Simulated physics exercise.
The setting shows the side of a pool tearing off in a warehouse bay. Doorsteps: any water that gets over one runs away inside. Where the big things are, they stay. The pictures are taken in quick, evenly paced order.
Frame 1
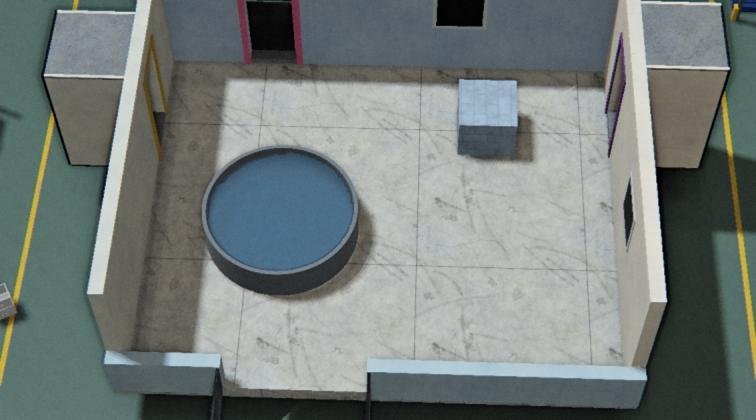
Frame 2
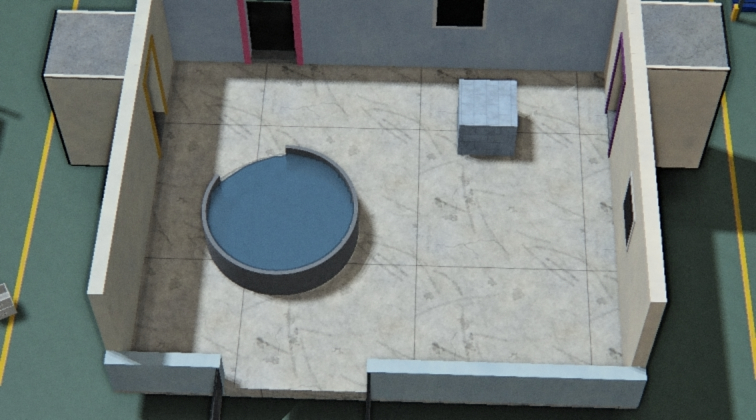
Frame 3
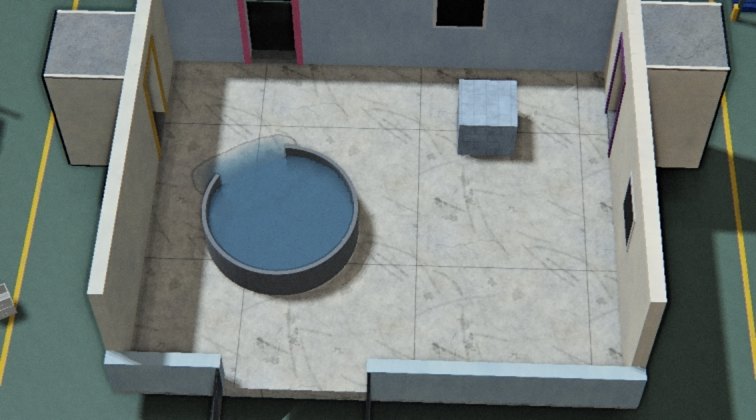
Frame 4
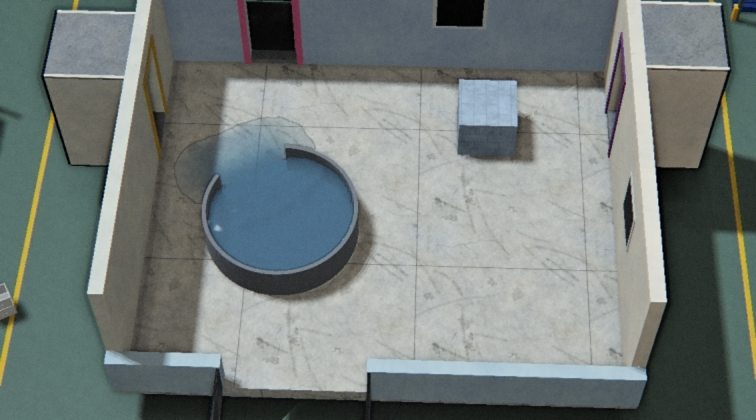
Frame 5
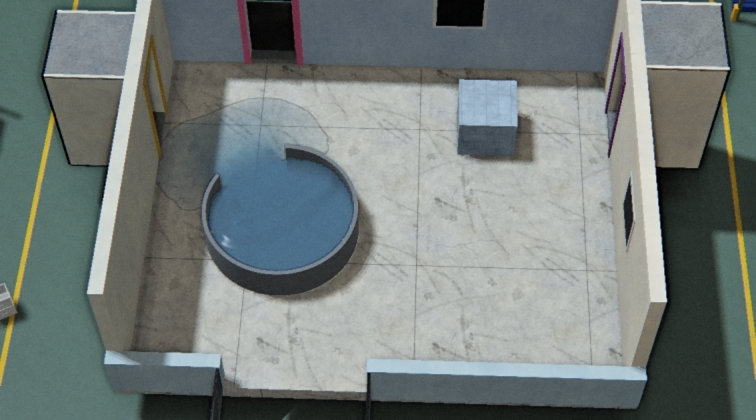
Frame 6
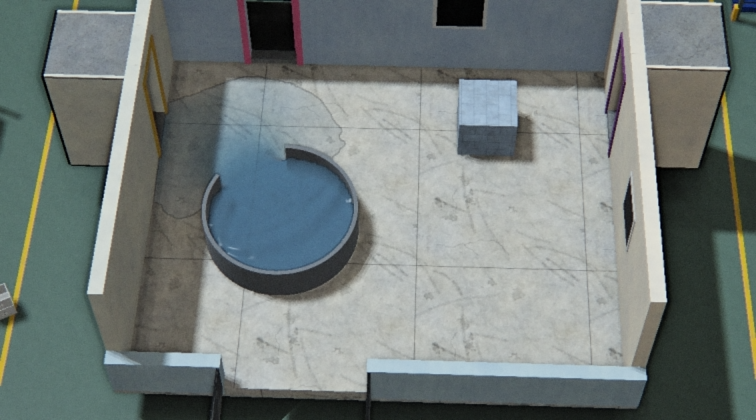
Warehouse bay with a round tank of blue water, its far side opening and water spreading across the pale floor behind.
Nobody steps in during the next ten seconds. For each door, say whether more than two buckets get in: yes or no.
Pink door: Yes; yellow door: Yes; purple door: No.
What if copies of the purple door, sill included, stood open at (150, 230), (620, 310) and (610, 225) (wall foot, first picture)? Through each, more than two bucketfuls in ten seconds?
Going door by door: The first remains below the limit, the second remains below the limit, the third remains below the limit.
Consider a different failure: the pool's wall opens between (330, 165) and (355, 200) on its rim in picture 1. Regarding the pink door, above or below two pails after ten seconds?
In short: The pink one keeps below it.
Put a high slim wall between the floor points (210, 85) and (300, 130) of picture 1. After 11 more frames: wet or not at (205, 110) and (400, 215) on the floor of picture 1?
Result by location - first soaked, second parched.
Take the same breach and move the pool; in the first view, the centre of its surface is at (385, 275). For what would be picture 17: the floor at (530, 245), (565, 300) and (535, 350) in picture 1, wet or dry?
Spot by spot, in the order asked: Untouched, untouched, untouched.
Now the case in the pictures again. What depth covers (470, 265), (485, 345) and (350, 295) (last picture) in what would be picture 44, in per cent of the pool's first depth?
Taking the places in turn, I get roughly 4, 0 and 0 percent.
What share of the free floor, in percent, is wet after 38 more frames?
I reckon 55 per cent or so.
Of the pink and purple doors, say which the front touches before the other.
I'd say the pink-painted one.
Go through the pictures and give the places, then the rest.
The first picture shows the round tank at (280, 210) is whole and still.
In the second picture, the front is at a hidden place, out from the gap on the round tank's far side.
In the third picture, water pours out on the round tank's far side and has run to (291, 143).
In the fourth picture, water pours out on the round tank's far side and has run to (283, 123).
In the fifth picture, the front is at (177, 130), out from the gap on the round tank's far side.
In the sixth picture, water pours out on the round tank's far side and has run to (168, 107).
A moment on, water covers 15 % of the floor; the pink door under two buckets in, the yellow door under two buckets in, the purple door not reached.
Next, water covers 20 % of the floor; the pink door over two buckets in, the yellow door over two buckets in, the purple door not reached.
Then, water covers 30 % of the floor; the pink door far over two buckets in, the yellow door far over two buckets in, the purple door not reached.
Later, water covers 55 % of the floor; the pink door far over two buckets in, the yellow door far over two buckets in, the purple door wet at the sill, nothing in.
In the end, water covers 100 % of the floor; the pink door far over two buckets in, the yellow door far over two buckets in, the purple door wet at the sill, nothing in.
